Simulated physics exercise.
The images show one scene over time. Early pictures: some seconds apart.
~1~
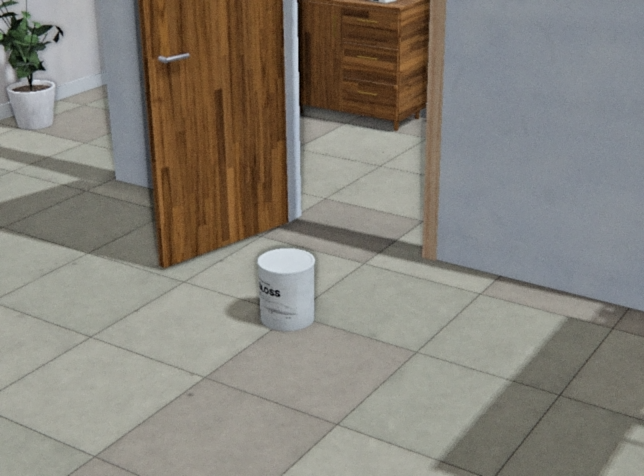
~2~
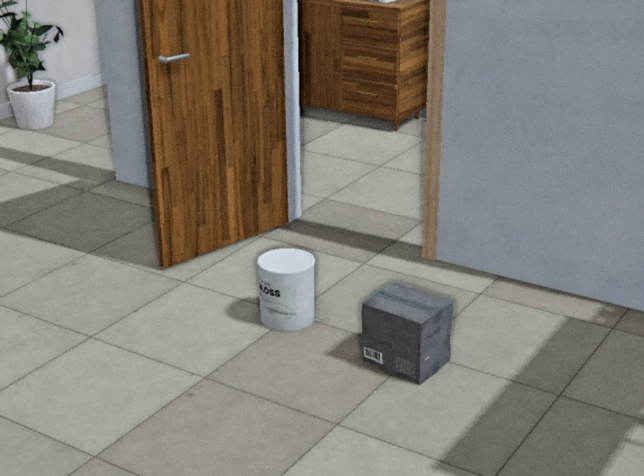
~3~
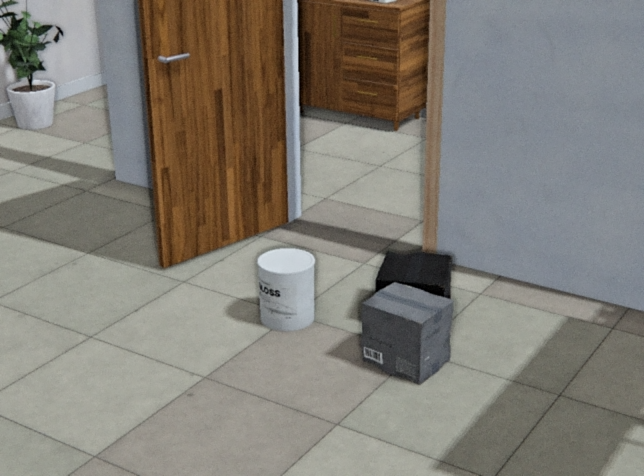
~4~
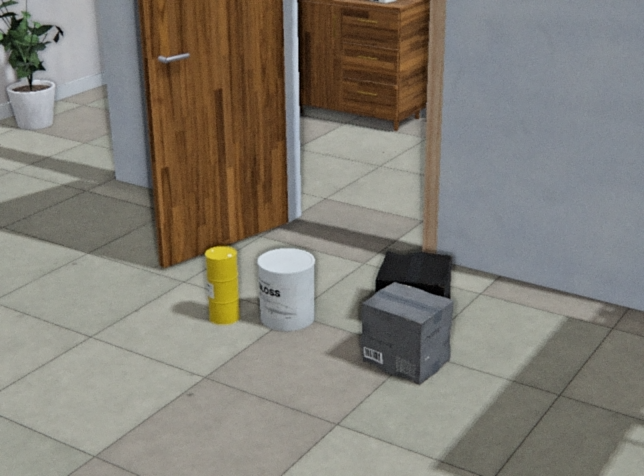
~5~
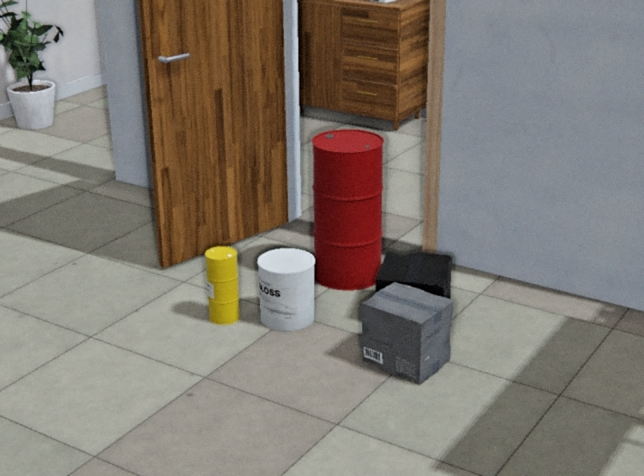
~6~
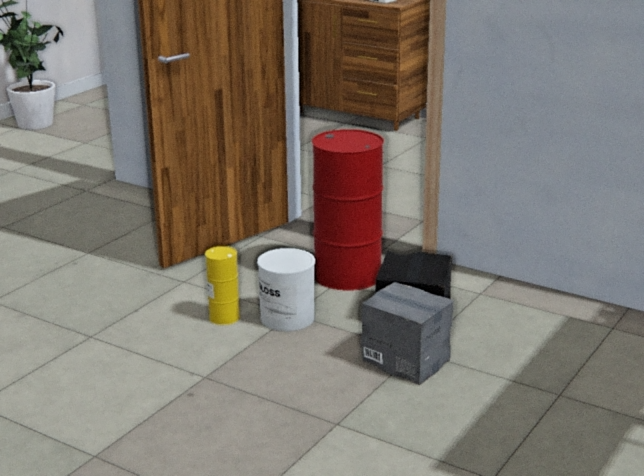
Grey box, black parcel, yellow canister and red drum appearing one after another around a white pail beside a still, open door.
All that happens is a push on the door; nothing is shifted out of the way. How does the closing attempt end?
My guess: Door kept ajar.
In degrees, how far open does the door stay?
The answer is roughly 45°.
Then, 0.40 s past the last view, door at 94°.
Then, 0.70 s past the last view, door at 76°.
Then, 0.90 s past the last view, door at 62°.
Then, 1.10 s past the last view, door at 47°.
Finally, door at 45°; all 5 still in place. Final places as the last picture's camera would see them, red drum near (349, 210).
